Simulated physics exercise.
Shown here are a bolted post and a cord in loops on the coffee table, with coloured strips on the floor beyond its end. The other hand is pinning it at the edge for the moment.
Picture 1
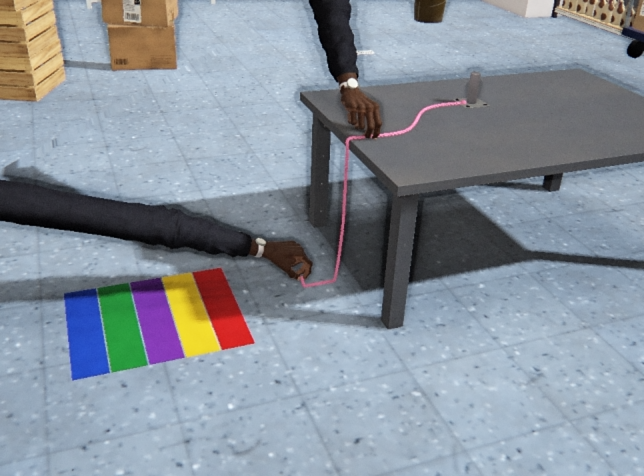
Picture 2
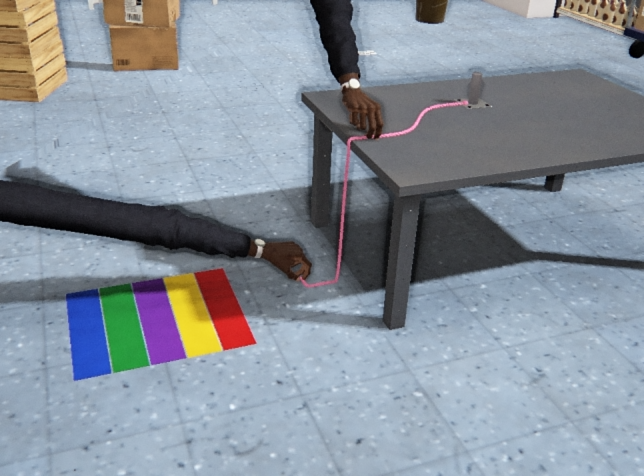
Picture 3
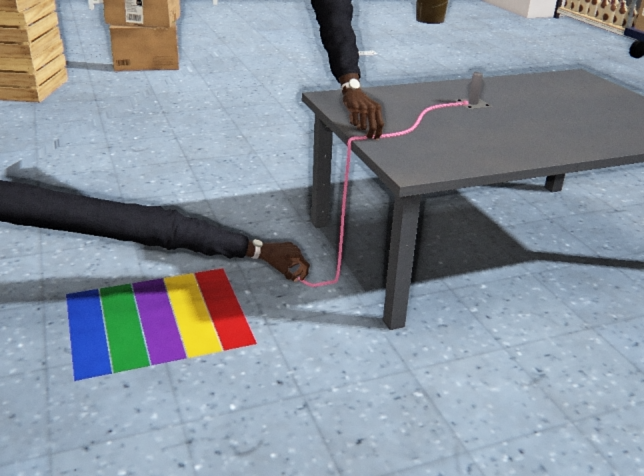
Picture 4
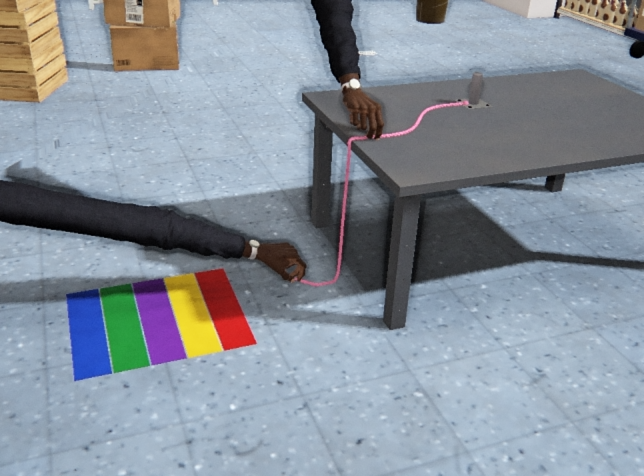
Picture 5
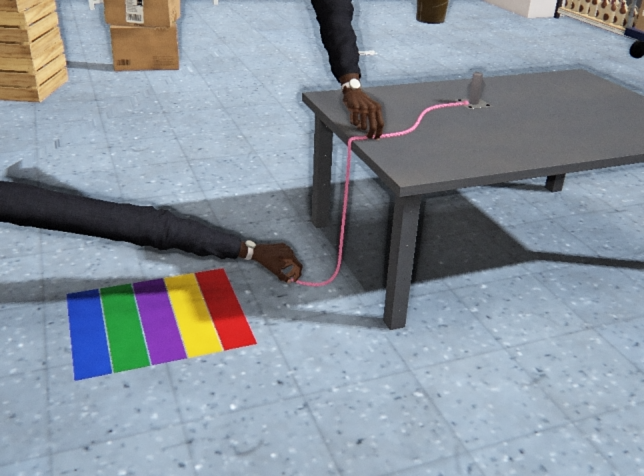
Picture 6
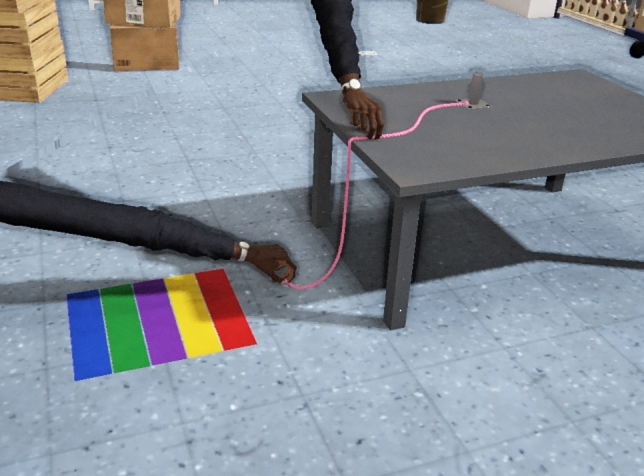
In a room with a pale blue speckled tiled floor, seen from a raised angle, a dark grey table stands at right, with boxes and crates behind. A pink cord runs from a small grey object on the tabletop, under one hand at the edge, down to another hand near red, yellow, purple, green and blue strips. The lower hand draws the cord's end slightly left, its hanging part curving a little, while the upper hand and camera stay still.
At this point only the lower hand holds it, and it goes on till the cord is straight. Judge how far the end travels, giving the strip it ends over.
It ends over the yellow strip.
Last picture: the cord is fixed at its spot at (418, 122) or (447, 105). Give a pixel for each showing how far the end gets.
Try by try: (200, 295), (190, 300).
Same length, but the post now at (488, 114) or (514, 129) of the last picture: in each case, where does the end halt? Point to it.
Around (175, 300) for the first try and around (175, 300) for the second.
Early on, end near (250, 287); short of the strips.
Midway, end near (211, 294); over red.
At the end of the slack, end near (188, 298); over yellow. The end stops over the yellow strip.
